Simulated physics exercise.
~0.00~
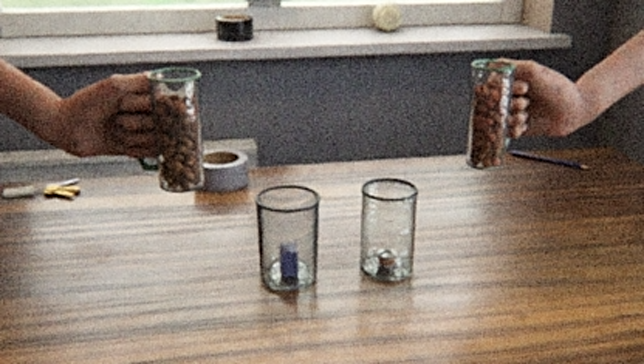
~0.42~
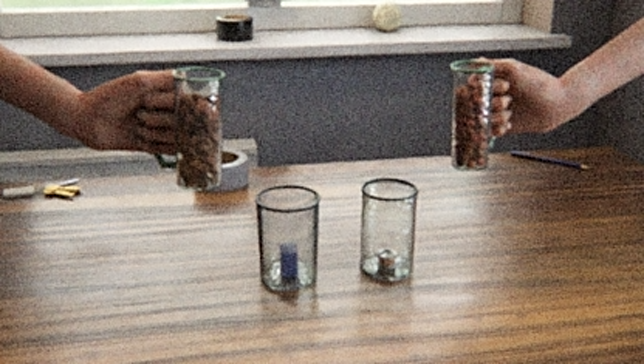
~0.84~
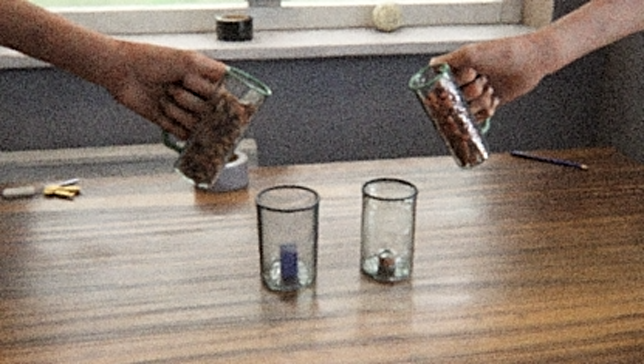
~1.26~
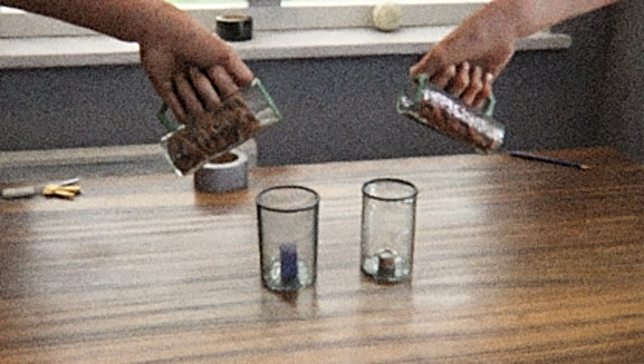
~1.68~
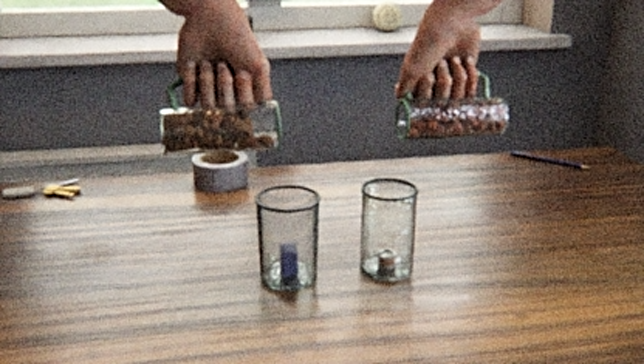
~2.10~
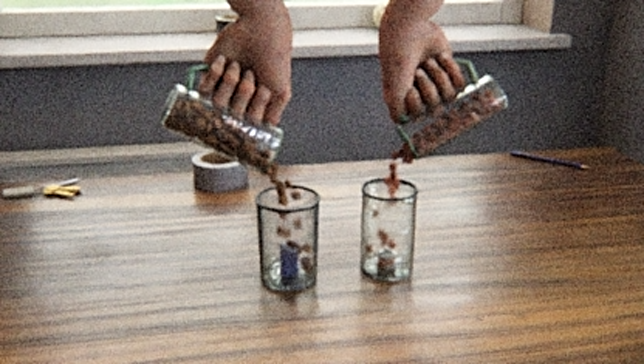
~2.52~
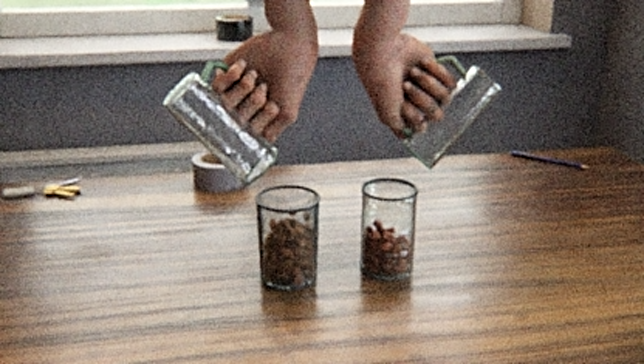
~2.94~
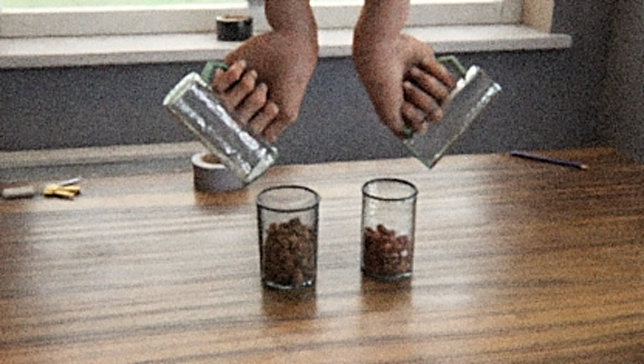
On a glossy brown wooden table before a grey wall and window sill, seen from the front and slightly above, two clear glasses stand side by side, a small blue object upright in the left one and a small brownish one in the right. A roll of tape and a dark pencil lie behind them. Two hands hold glass mugs full of reddish-brown pieces, bring them inward and tip them sideways. The pieces then tumble into the glasses below. Finally the emptied mugs hang tilted mouth-down, and both small objects are buried, the left glass filled somewhat higher.
